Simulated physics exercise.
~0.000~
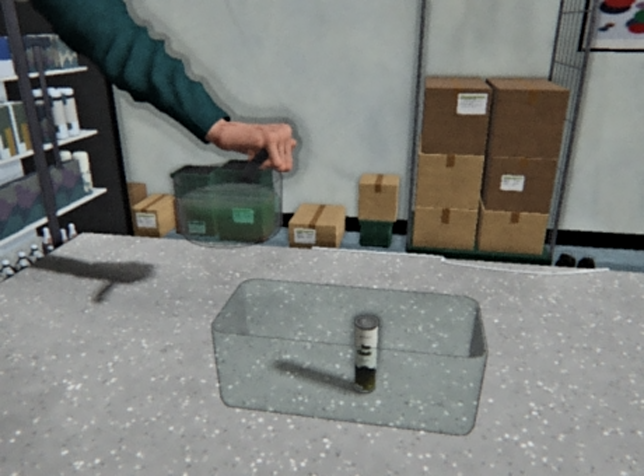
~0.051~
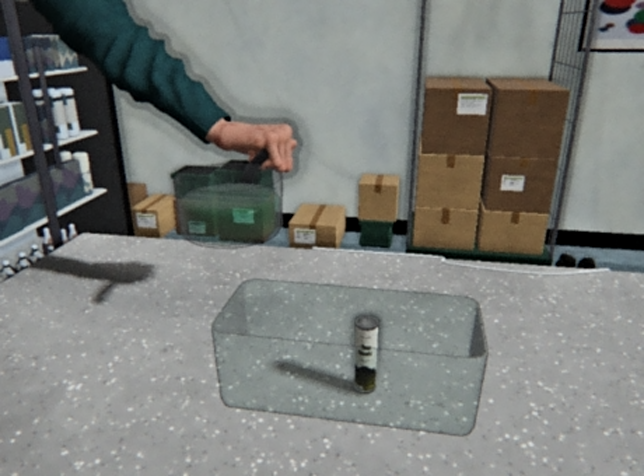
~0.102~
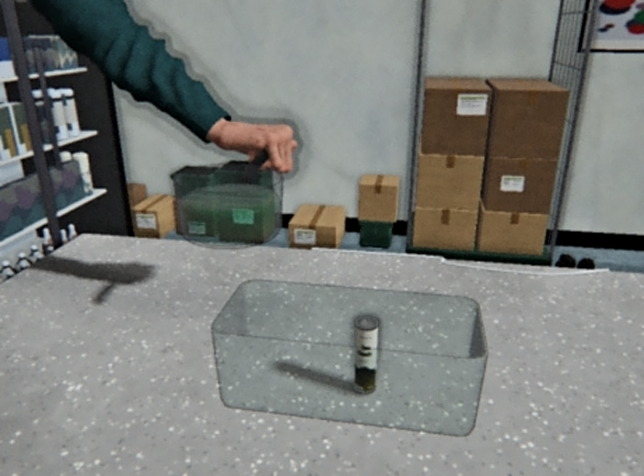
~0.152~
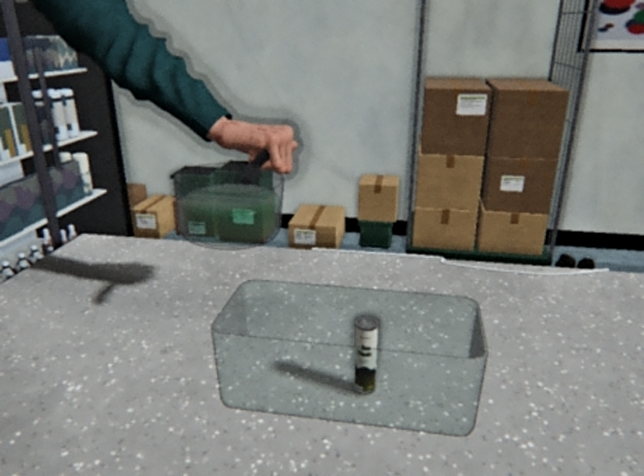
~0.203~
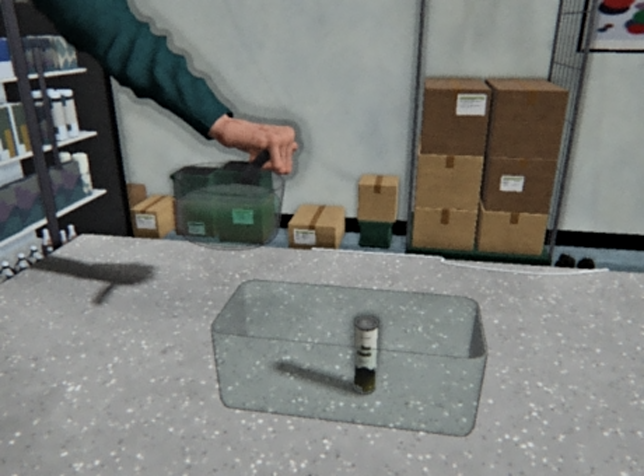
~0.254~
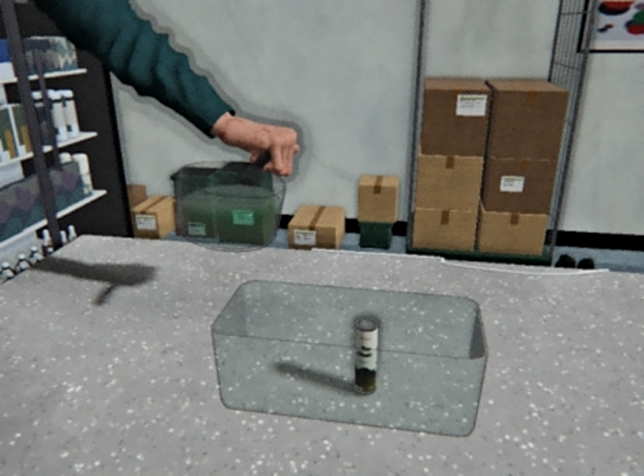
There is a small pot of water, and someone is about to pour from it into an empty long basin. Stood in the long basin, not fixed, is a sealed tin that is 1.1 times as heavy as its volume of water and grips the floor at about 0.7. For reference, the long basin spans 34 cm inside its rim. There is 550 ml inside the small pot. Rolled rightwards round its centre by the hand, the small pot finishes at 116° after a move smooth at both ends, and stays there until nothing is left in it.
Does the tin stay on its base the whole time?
Yes, it stays on its base.
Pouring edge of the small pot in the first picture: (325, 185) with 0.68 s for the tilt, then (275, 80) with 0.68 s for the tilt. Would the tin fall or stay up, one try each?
The tin overturns the first time and overturns the second time.
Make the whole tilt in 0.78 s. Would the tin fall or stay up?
Then the tin does not tip.
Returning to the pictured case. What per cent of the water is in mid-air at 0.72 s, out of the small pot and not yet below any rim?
Near 28 per cent at that moment.
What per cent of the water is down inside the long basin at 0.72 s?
I'd put it near 6 percent.
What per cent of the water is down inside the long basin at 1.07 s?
80 %, more or less.
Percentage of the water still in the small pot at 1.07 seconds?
About 9 per cent.
By 0.72 s the tilt is 67° and 65 per cent is still to pour; the tin stands where it began.
By 1.07 s the tilt is 106° and 9 per cent is still to pour; the tin stands where it began.
By 1.43 s the tilt is 116° and 0 per cent is still to pour; the tin stands where it began.
By 1.82 s the tilt is 116° and 0 per cent is still to pour; the tin stands where it began.
At rest the tin stands where it began.
